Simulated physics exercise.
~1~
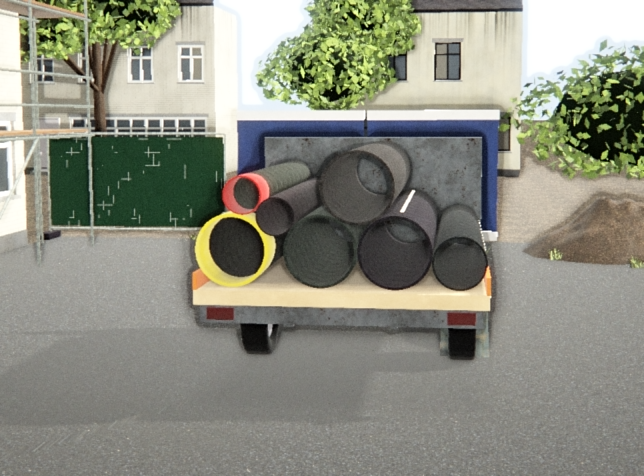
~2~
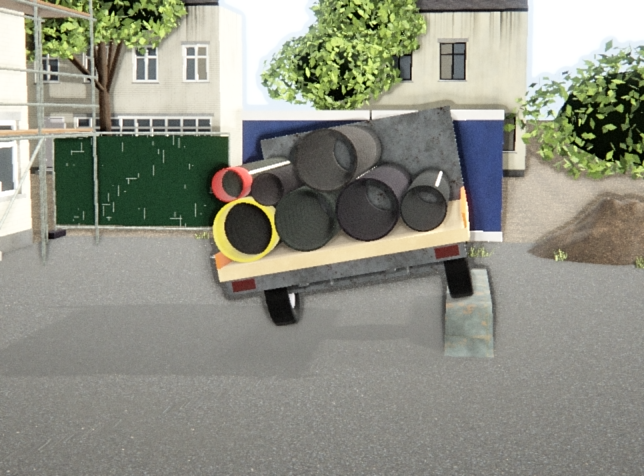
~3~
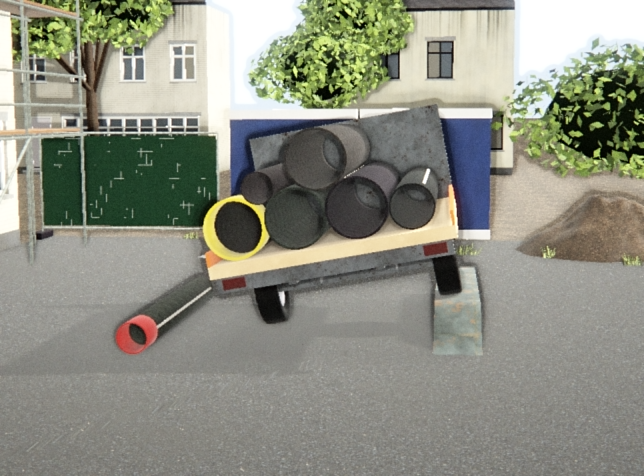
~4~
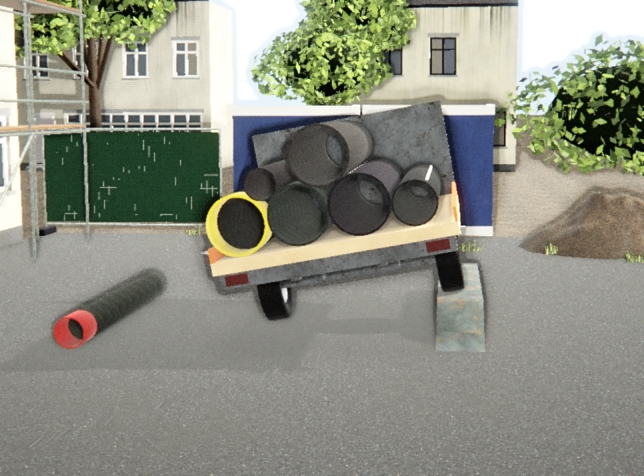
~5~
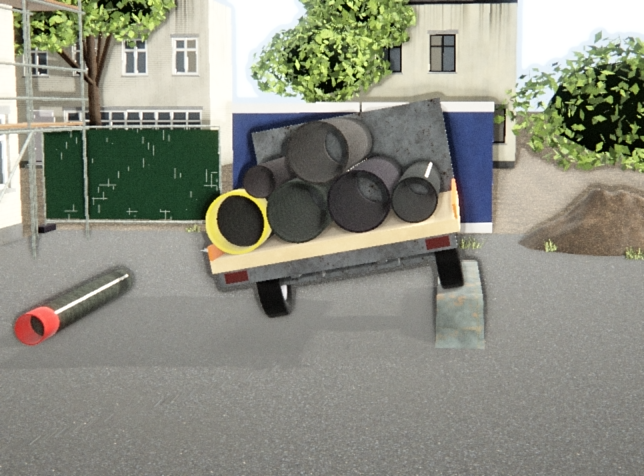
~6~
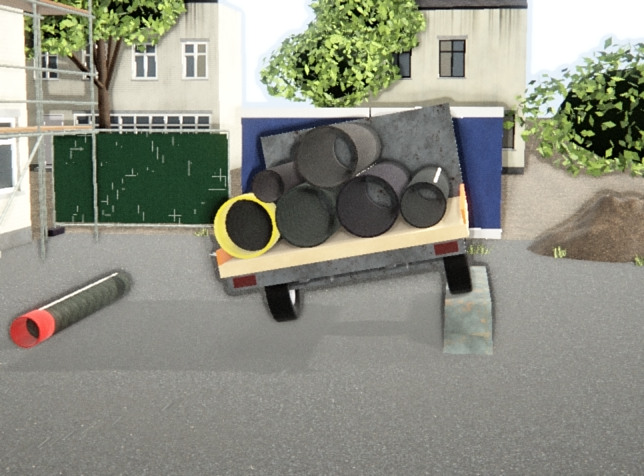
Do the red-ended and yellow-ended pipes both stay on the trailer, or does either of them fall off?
The red-ended pipe falls off the left side and ends on the ground, while the yellow-ended one stays aboard the tilted trailer.
